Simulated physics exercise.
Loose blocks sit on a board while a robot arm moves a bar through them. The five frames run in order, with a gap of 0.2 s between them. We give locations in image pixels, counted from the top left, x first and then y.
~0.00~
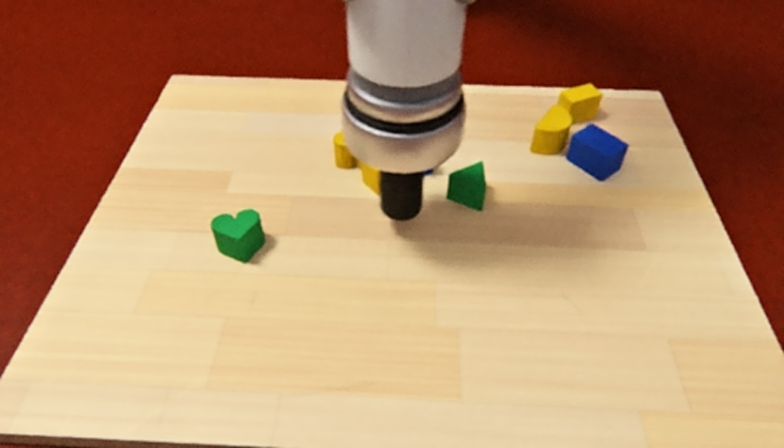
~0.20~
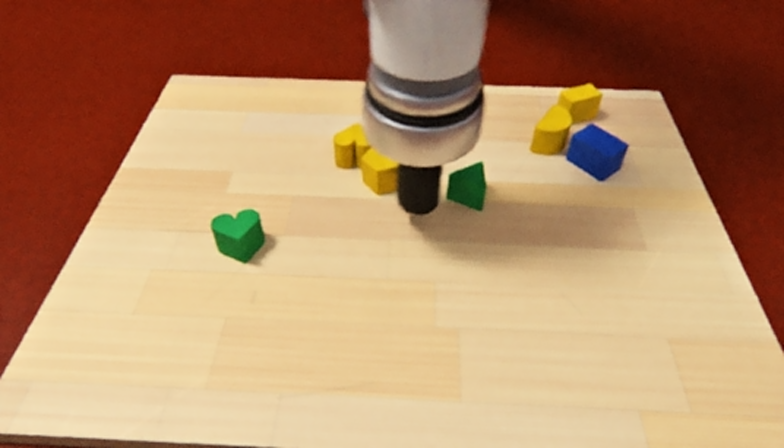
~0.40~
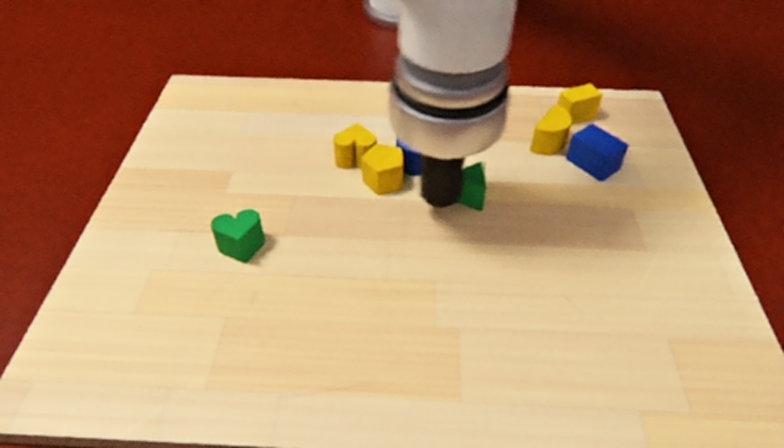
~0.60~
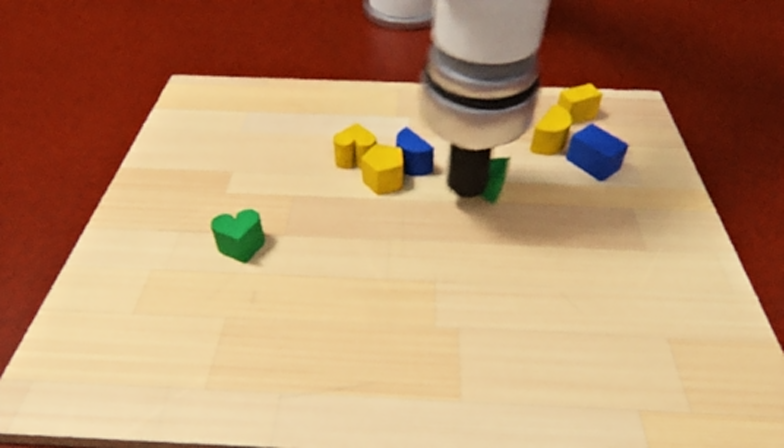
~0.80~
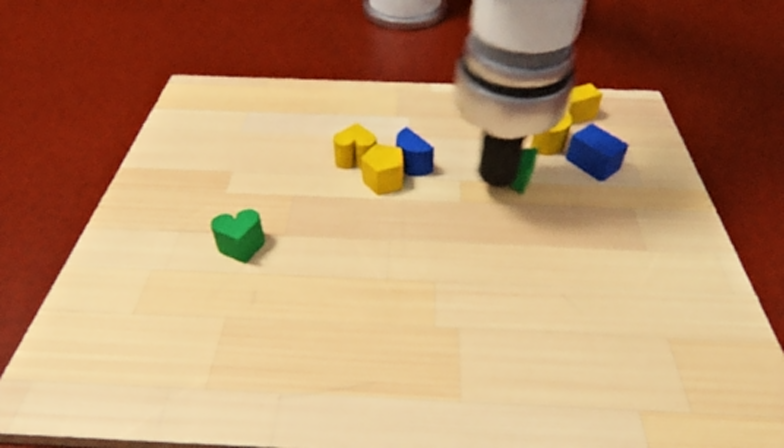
A robot arm's dark bar moving right across a wooden board, pushing a green triangular block past yellow and blue blocks.
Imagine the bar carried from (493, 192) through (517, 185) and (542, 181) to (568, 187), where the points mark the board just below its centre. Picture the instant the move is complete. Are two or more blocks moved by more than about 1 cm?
Going by the path, no.
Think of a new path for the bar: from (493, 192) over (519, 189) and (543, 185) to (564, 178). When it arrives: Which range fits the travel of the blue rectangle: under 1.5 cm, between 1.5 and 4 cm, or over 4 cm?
Answer: Less than 1.5 cm.
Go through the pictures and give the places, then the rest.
The first picture shows bar's lower end at (401, 208); green triangular piece at (472, 173); yellow half-round block at (555, 119); blue rectangle at (601, 139).
The second picture shows bar at (418, 202); blocks still.
The third picture shows bar at (440, 195); blocks still.
The fourth picture shows bar at (466, 186); green triangular piece at (493, 165).
The fifth picture shows bar at (496, 175); green triangular piece at (523, 155); yellow half-round block partly hidden; blue rectangle at (601, 139).
What follows on the original path. Halfway along, bar at (534, 166); green triangular piece at (558, 145).
At the end, bar at (573, 171); green triangular piece at (575, 141), turned 35° anticlockwise; yellow half-round block still; blue rectangle at (603, 137), turned 20° clockwise.
